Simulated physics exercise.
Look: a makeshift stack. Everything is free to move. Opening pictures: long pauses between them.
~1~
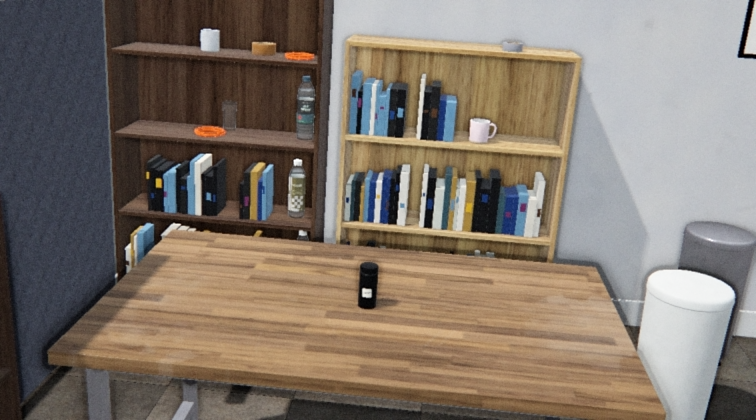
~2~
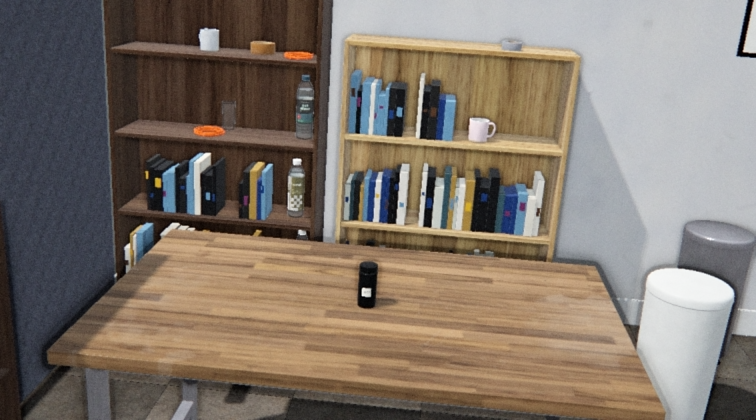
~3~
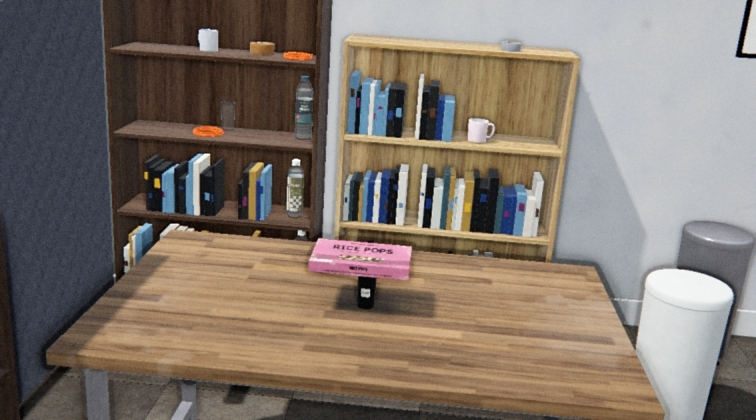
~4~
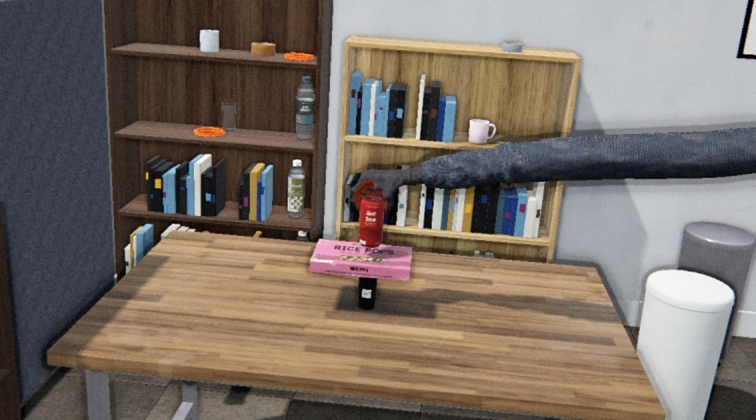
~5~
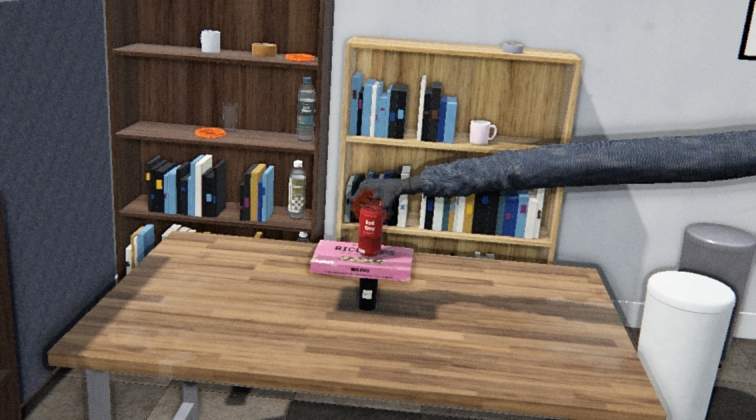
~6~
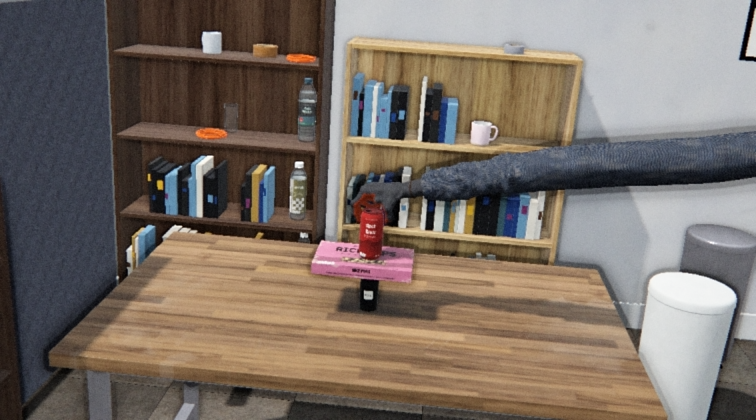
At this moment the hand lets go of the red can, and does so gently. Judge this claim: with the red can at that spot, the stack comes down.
The claim is wrong.
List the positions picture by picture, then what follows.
The last thing is not in view yet, in the first picture.
The last thing is not in view yet, in the second picture.
The last thing is not in view yet; pink packet (362, 259), in the third picture.
Still above its spot; red can (371, 221); pink packet (363, 259), in the fourth picture.
Still above its spot; red can (371, 230); pink packet (363, 260), in the fifth picture.
In place under the hand; red can (371, 234); pink packet (364, 261), in the sixth picture.
Then, 0.30 s past the last view, nothing moves.
Then, 1.00 s past the last view, red can resting near (371, 234).
Finally, all 3 still in place. Final places as the last picture's camera would see them, red can near (371, 234). The stack stays up.
